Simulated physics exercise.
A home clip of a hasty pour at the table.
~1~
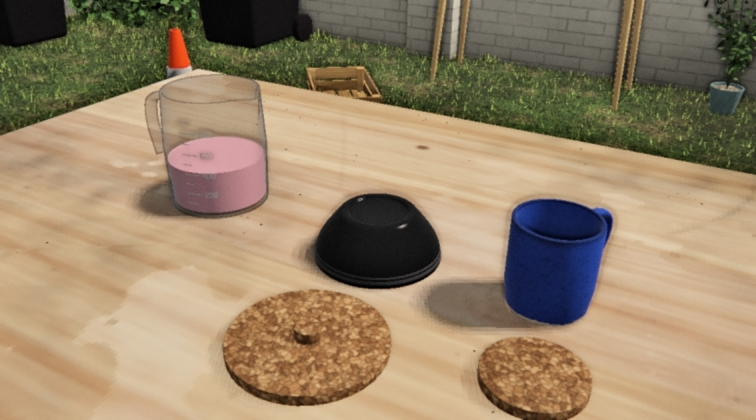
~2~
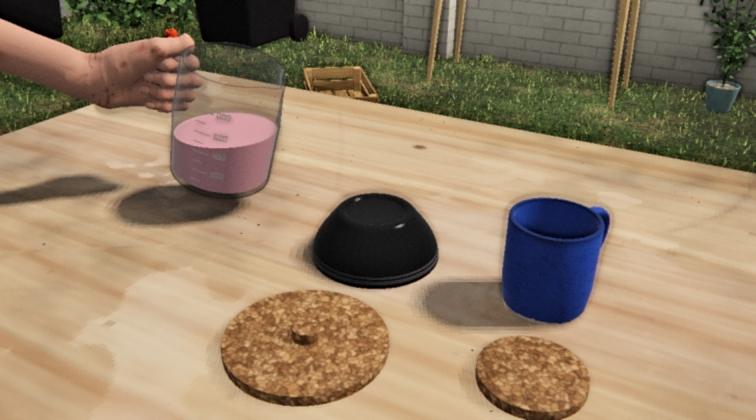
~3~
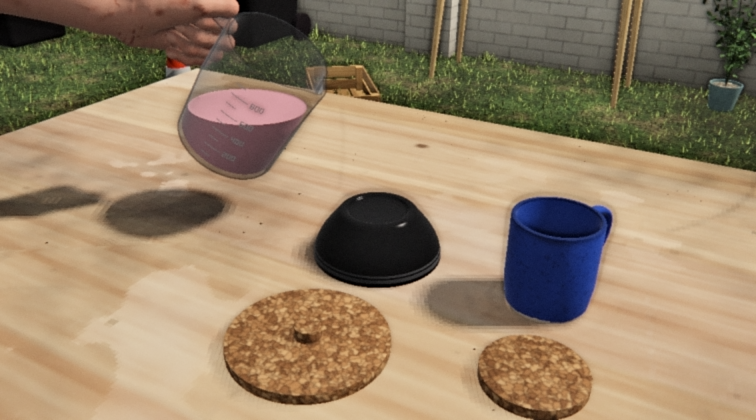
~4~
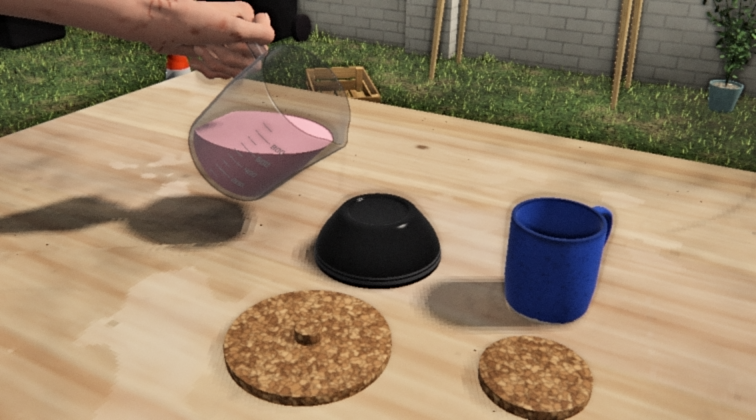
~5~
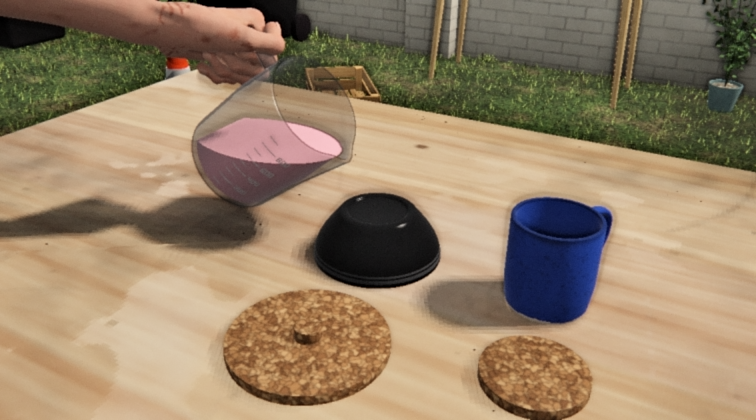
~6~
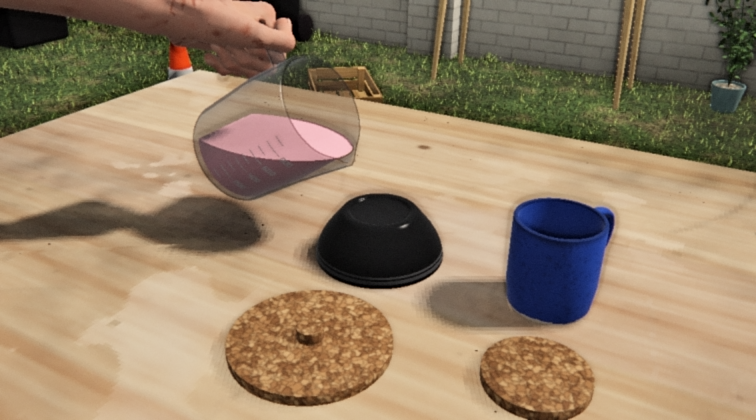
At first, a clear jug of pink liquid stands on a wooden table beside an upside-down black bowl, a blue mug and two cork pieces. A hand grips the jug and lifts it, then tilts it steadily rightward near the bowl, the liquid sliding toward the rim but staying inside.
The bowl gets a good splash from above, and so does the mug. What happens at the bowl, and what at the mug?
Left, the bowl gets none inside; right, the mug catches it.
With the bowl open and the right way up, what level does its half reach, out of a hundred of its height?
Close to 65 %.
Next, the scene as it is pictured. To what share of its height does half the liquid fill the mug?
About 65 per cent.
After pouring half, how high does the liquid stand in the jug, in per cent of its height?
Some 20 per cent.
A moment on, it runs off the upturned base of the bowl.
Further on, the pink milk goes into the mug.
When it is over, the bowl is empty, in a puddle; the mug has its share inside.
